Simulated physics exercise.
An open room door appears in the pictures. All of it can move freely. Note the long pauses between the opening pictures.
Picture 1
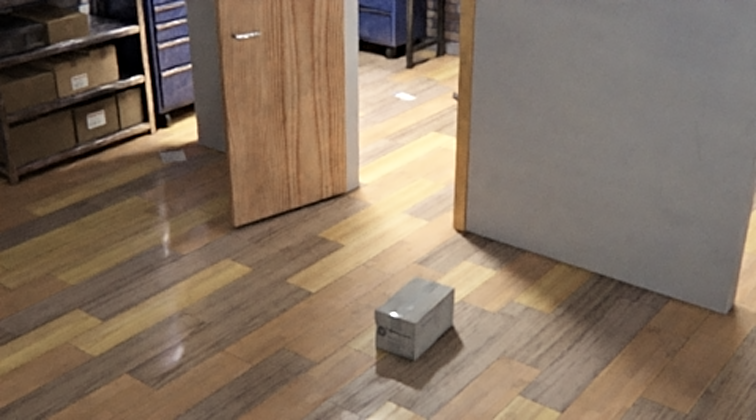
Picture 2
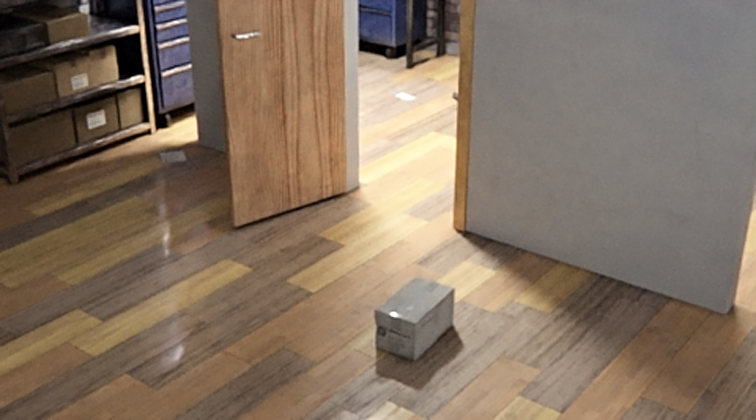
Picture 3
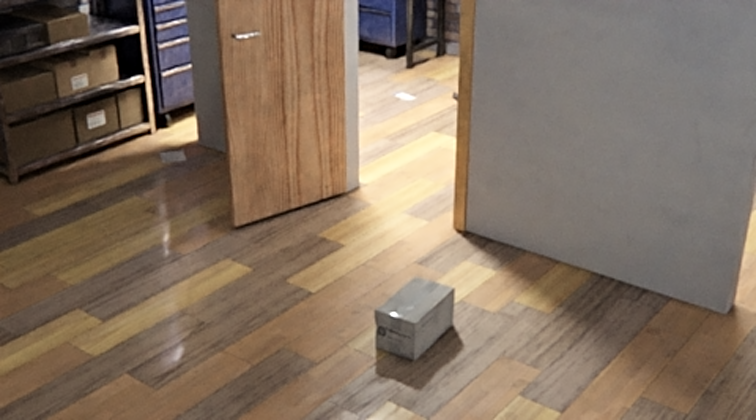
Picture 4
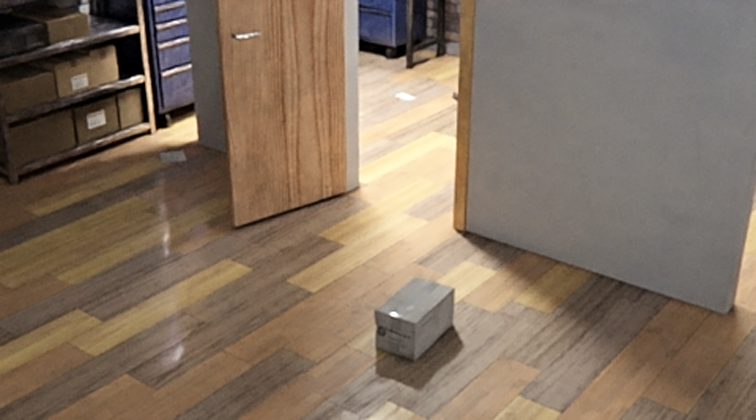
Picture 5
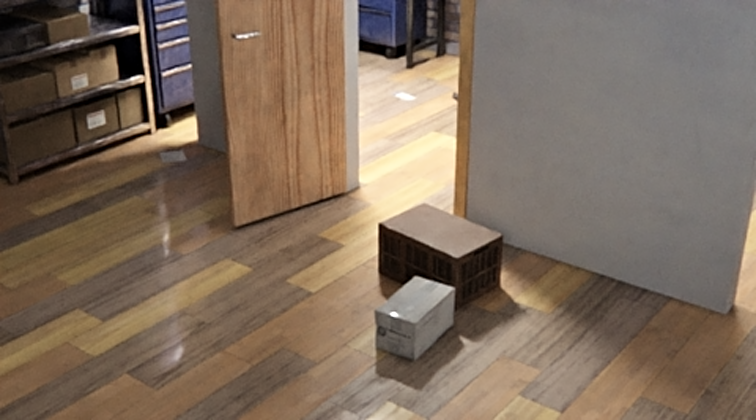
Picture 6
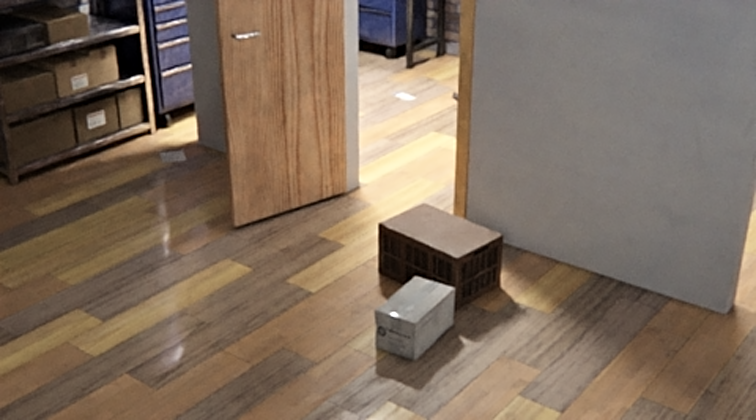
In a storage room with a wood-plank floor, a wooden door stands wide open and a small pale box rests on the floor, all still, until a larger brown chest appears just behind the box and stays there.
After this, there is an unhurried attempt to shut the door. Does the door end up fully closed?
Yes.
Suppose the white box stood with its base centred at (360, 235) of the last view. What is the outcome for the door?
Result: Door is obstructed.
Then, 0.70 s past the last view, door 80° open.
Then, 1.20 s past the last view, door 48° open.
Then, 1.70 s past the last view, door 15° open.
Finally, door 0° open; both still in place. Final places as the last picture's camera would see them, brown chest near (439, 254).
